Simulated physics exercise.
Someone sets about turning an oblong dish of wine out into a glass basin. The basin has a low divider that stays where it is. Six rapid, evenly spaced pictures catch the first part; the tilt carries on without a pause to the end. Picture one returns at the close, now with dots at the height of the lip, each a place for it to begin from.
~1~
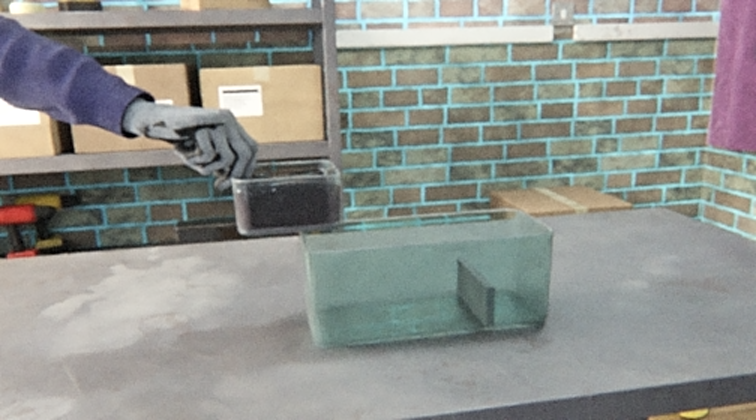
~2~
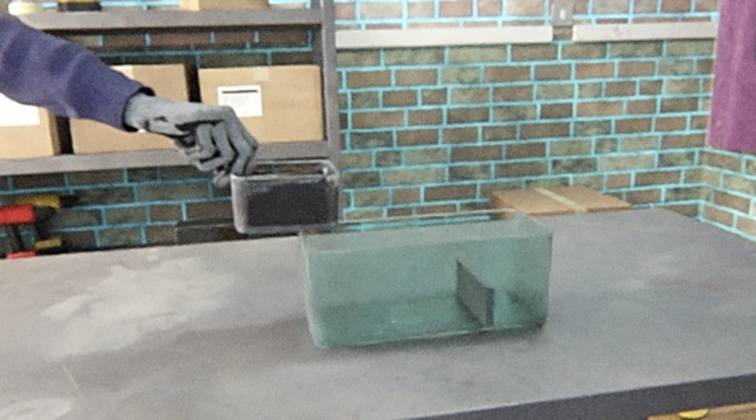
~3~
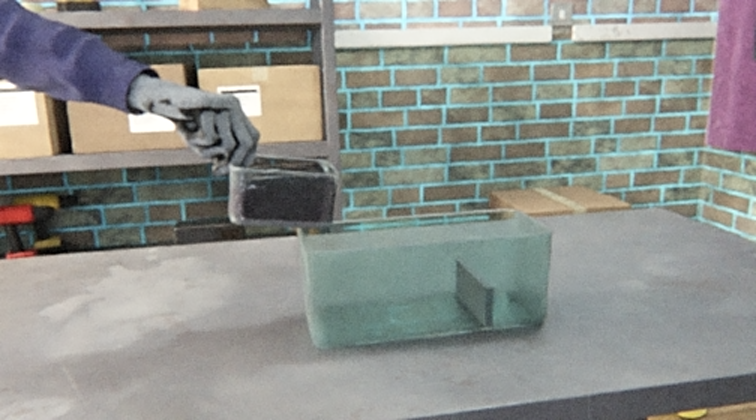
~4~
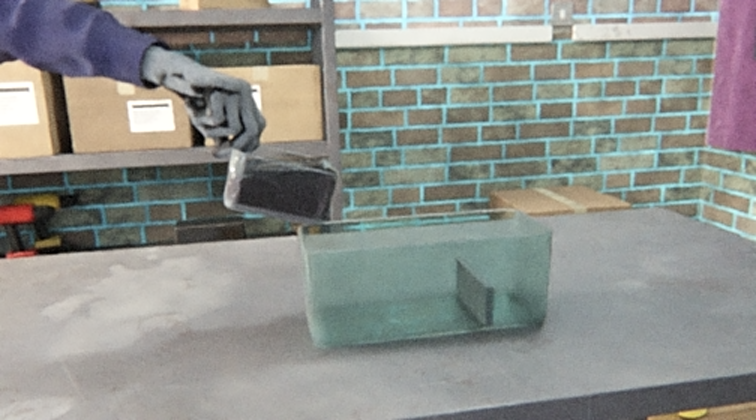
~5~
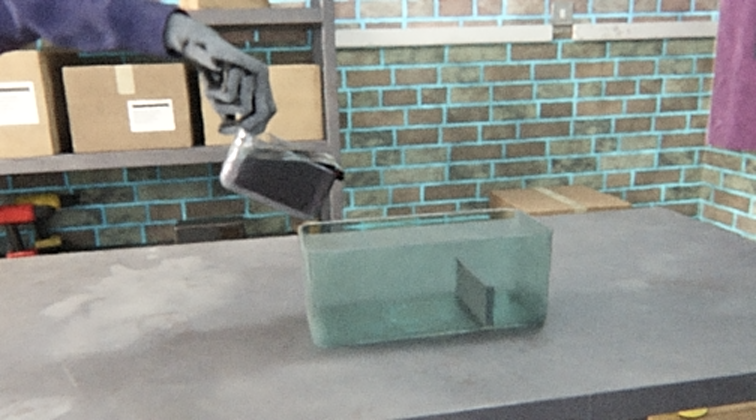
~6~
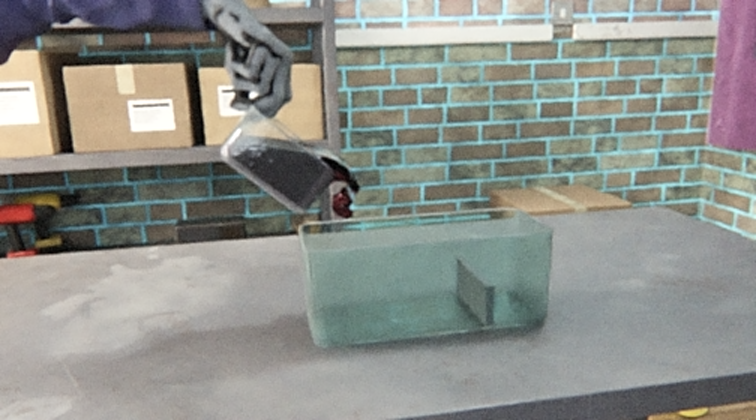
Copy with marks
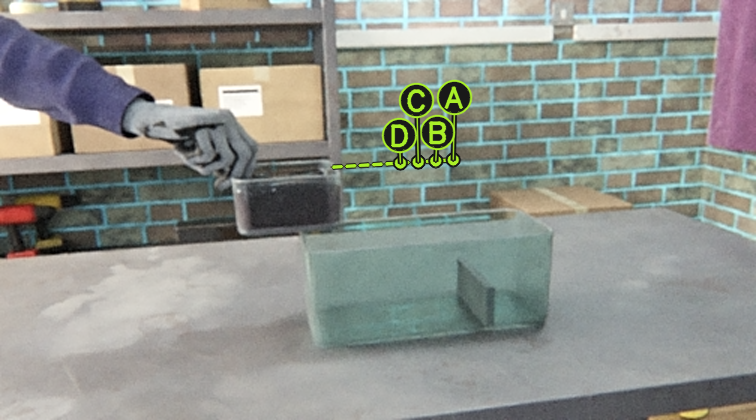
Above a glass basin on a table, a gloved hand tilts a dish, pouring dark liquid.
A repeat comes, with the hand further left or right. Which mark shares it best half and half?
D is best.
In lime, A at (453, 159); B at (435, 160); C at (418, 162); D at (400, 163).
With A, about 28 % ends left of the wall and 64 % right of it; 8 % is lost outside.
With B, about 27 % ends left of the wall and 68 % right of it; 5 % is lost outside.
With C, about 24 % ends left of the wall and 71 % right of it; 4 % is lost outside.
With D, about 47 % ends left of the wall and 47 % right of it; 6 % is lost outside.
